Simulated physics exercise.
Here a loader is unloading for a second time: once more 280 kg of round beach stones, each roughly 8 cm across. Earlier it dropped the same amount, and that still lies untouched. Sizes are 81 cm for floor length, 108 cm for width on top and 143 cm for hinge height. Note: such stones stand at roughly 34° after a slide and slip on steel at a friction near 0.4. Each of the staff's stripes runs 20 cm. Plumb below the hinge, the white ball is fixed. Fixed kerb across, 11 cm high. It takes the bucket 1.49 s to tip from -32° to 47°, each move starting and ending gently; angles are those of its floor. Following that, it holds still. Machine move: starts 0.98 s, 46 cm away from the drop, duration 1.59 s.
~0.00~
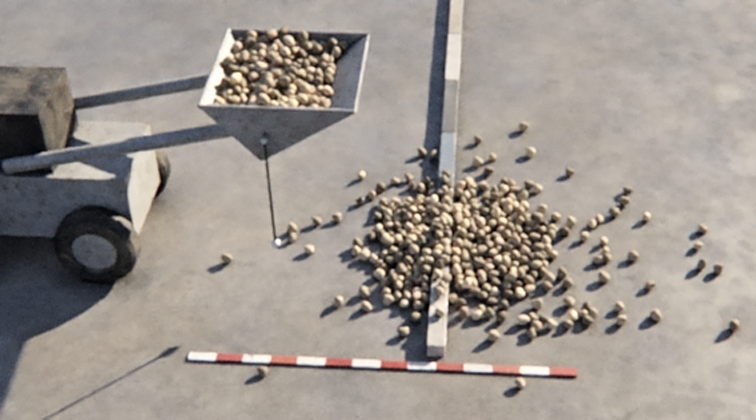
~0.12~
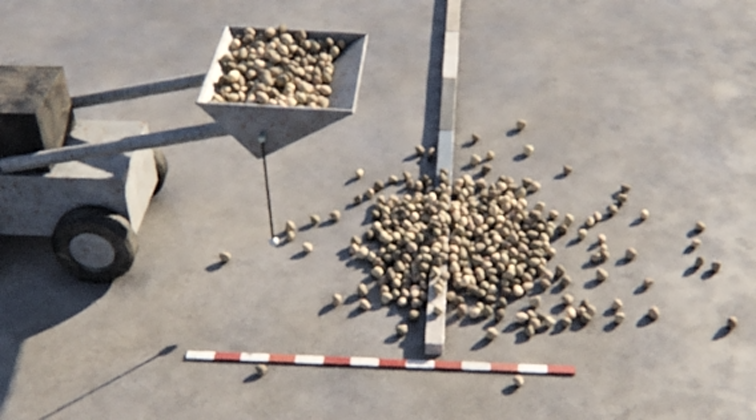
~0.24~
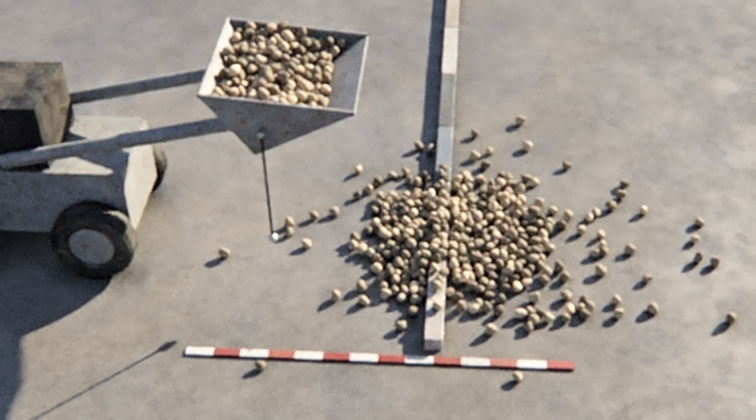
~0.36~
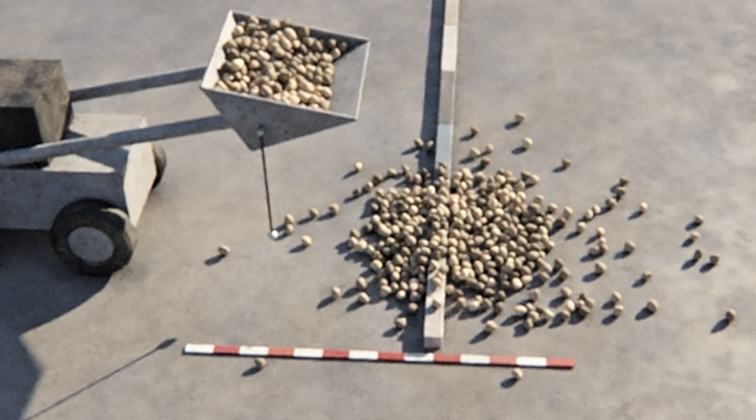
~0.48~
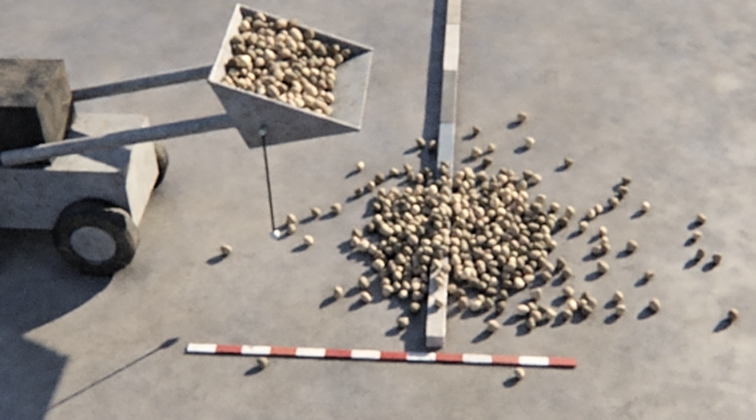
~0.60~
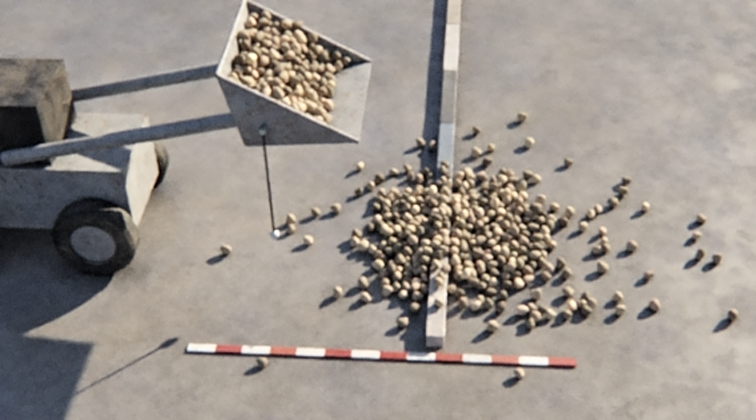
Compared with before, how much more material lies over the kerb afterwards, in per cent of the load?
Some 1 per cent of a load more.
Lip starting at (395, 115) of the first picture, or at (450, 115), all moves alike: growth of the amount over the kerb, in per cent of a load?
First place about 15 %, second about 70 %.
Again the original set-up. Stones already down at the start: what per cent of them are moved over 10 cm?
Close to 5 in a hundred of them.
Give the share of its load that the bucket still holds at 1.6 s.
Around 10 in a hundred.
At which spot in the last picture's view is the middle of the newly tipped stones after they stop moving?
In the last view, somewhere near (371, 225).
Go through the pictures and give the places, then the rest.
The bucket is at -32°, its lip at (355, 112); the top of the load is at (272, 45). The earlier load is highest near (440, 235), 18 cm above ground level, 44 % on this side of the kerb, 56 % over the kerb, in the first frame.
Lip at (353, 112), floor tilted -31°, highest stones at (263, 43); the stones move at 0.1 m/s on average, in the second frame.
Lip at (355, 114), floor tilted -27°, highest stones at (259, 40); the stones move at 0.1 m/s on average, in the third frame.
Lip at (356, 120), floor tilted -20°, highest stones at (252, 30); the stones move at 0.2 m/s on average, in the fourth frame.
The bucket is at -13°, its lip at (359, 130); the top of the load is at (252, 31); the stones move at 0.2 m/s on average, in the fifth frame.
Lip at (358, 142), floor tilted -4°, highest stones at (253, 29); the stones move at 0.3 m/s on average, in the sixth frame.
After 1.1 s the floor is at 35°; in per cent of one load, 94 in the bucket, 50 on this side of the kerb, 56 over the kerb; the foremost stones are at (687, 257).
After 1.6 s the floor is at 47°; in per cent of one load, 8 in the bucket, 136 on this side of the kerb, 56 over the kerb; the foremost stones are at (687, 257).
After 3.0 s the floor is at 47°; in per cent of one load, 0 in the bucket, 143 on this side of the kerb, 57 over the kerb; the foremost stones are at (687, 257).
After 5.6 s the floor is at 47°; in per cent of one load, 0 in the bucket, 143 on this side of the kerb, 57 over the kerb; the foremost stones are at (687, 257). Net gain over the kerb, 1.
